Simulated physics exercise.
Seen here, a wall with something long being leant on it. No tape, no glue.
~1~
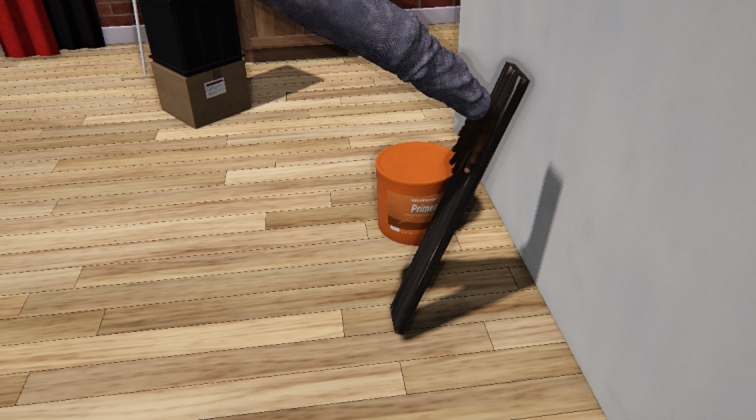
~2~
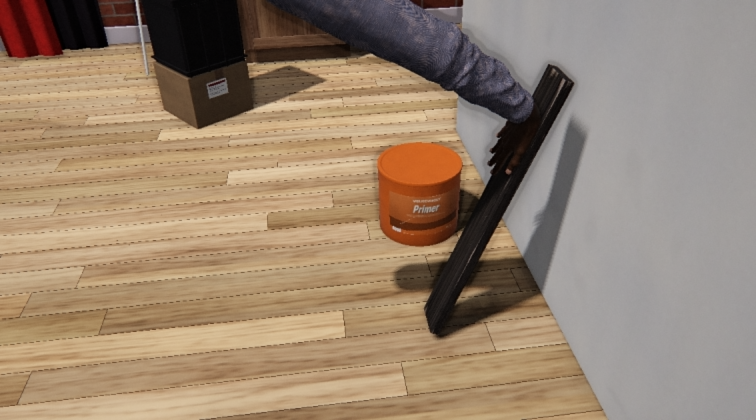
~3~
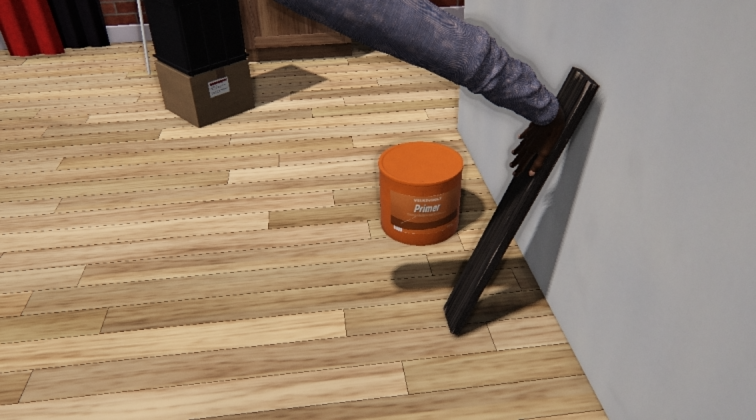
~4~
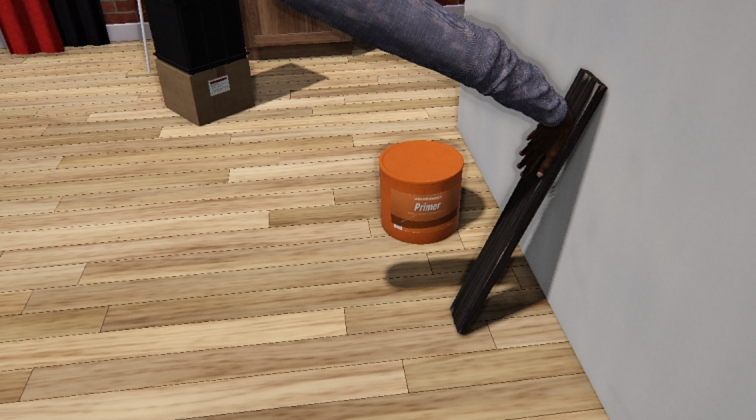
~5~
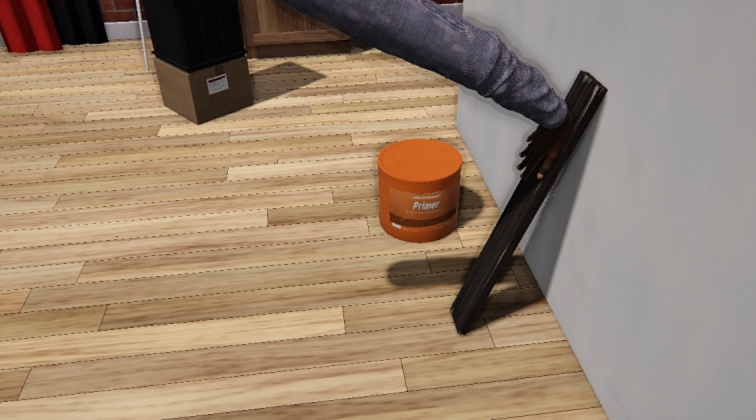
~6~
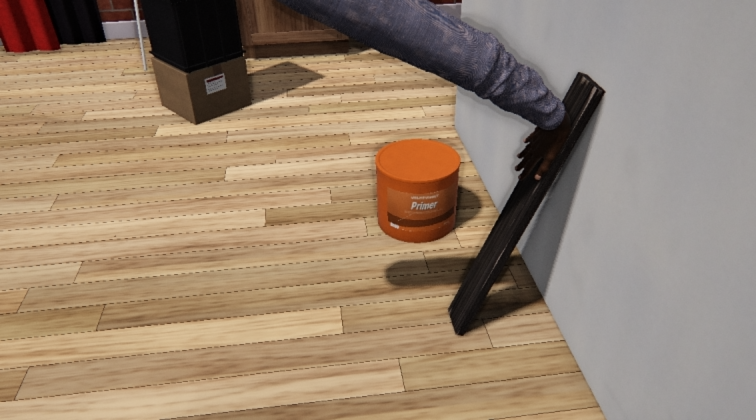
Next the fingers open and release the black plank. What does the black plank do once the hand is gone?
Here the plank remains leaning.
Then, 0.20 s later than the last frame, all is still.
Then, 0.60 s later than the last frame, black plank resting near (515, 217).
When it is over, both as before. End places, in pixels of the last picture, black plank near (515, 217). The plank stays up.
